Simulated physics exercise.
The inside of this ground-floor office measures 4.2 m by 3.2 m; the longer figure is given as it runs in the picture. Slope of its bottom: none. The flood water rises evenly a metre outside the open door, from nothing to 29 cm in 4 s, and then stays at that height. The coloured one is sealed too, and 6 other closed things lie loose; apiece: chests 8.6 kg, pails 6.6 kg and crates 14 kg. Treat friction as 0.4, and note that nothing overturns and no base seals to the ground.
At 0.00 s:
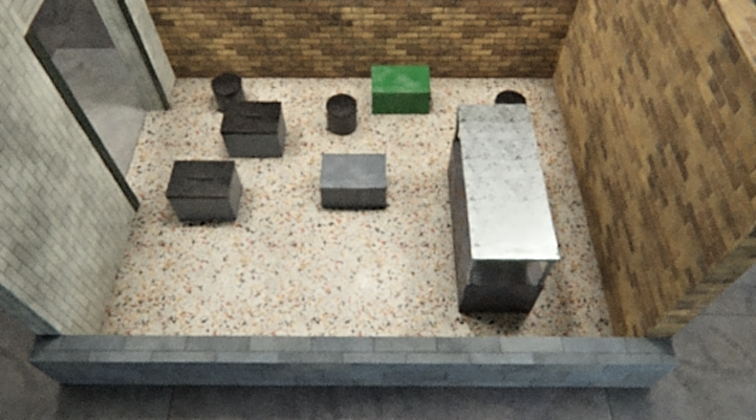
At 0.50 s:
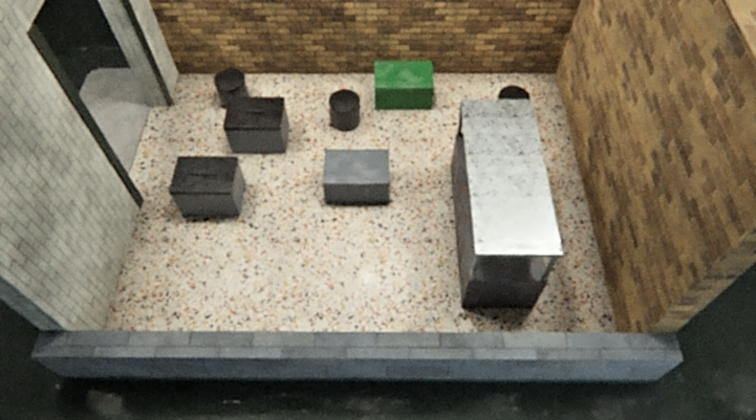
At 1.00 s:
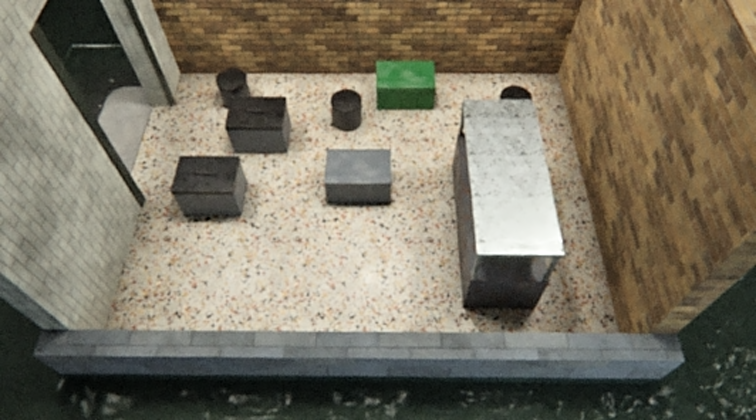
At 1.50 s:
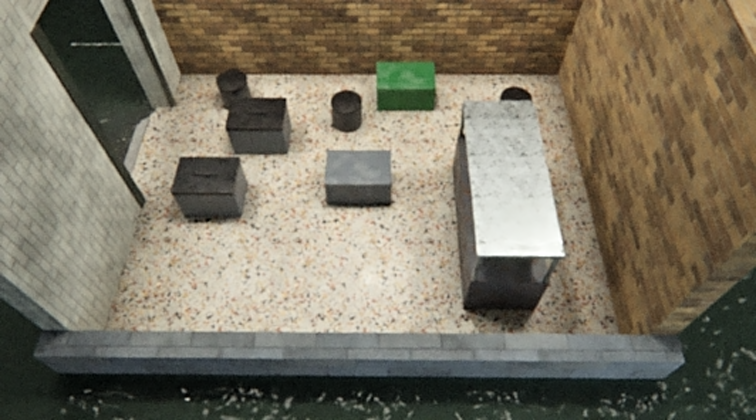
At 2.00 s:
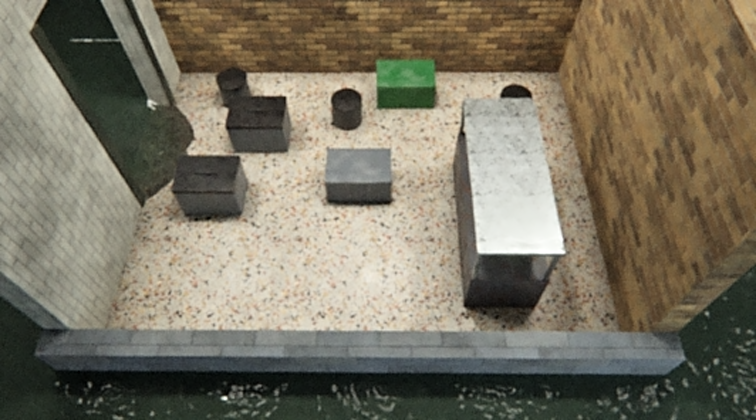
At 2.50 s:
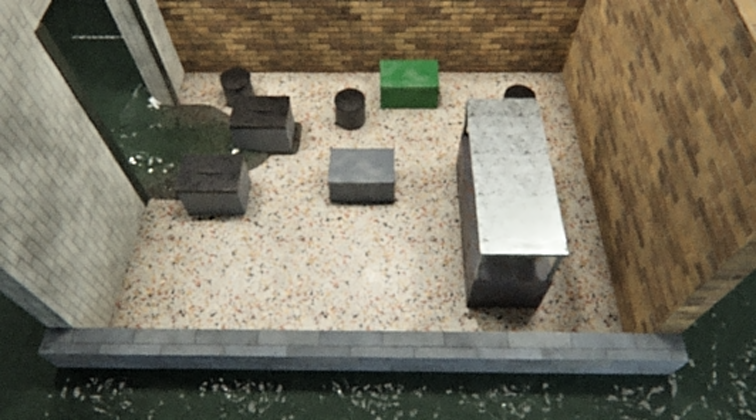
Dark flood water rising outside a brick-walled room, then spreading through the left doorway around dark crates, the green crate staying still.
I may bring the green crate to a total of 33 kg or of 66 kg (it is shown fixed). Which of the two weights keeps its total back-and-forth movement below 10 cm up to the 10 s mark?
Only the heavier one.
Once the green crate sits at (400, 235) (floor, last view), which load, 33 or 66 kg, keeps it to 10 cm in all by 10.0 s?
Short answer: Heavier load only.
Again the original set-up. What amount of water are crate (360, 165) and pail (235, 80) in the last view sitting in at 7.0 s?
I'd estimate 16 cm for the first and 9 cm for the second.
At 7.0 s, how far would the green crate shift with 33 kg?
Roughly 80 cm.
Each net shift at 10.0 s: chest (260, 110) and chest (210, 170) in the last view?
In turn: 200 cm, 40 cm.
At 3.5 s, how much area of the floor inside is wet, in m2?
At that time the wet patch spans about 4.0 m2.
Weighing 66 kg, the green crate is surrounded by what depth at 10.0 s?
About 20 cm.
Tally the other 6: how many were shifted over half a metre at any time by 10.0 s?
I count 6 of them.
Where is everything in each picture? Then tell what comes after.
The green crate at (401, 79), on the bottom; water covers 0.0 m2; 0 of 7 have shifted, in the first frame.
The green crate at (404, 74), on the bottom; water covers 0.0 m2; 0 of 7 have shifted, in the second frame.
The green crate at (406, 74) rests on the ground; 0.0 m2 under water; 0 of 7 have shifted, in the third frame.
The green crate at (406, 75) rests on the ground; water covers 0.0 m2; 0 of 7 have shifted, in the fourth frame.
The green crate at (406, 73), on the bottom; 0.2 m2 under water; 0 of 7 have shifted, in the fifth frame.
The green crate at (409, 73) rests on the ground; water covers 0.9 m2; 0 of 7 have shifted, in the sixth frame.
After 3.5 s the green crate would be 0 cm from its start with 33 kg and 0 cm from its start with 66 kg; 0 cm of water round it then.
After 4.5 s the green crate would be 0 cm from its start with 33 kg and 0 cm from its start with 66 kg; 7 cm of water round it then.
After 7.0 s the green crate would be 83 cm from its start with 33 kg and 0 cm from its start with 66 kg; 11 cm of water round it then.
After 10.0 s the green crate would be 163 cm from its start with 33 kg and 1 cm from its start with 66 kg; 20 cm of water round it then.
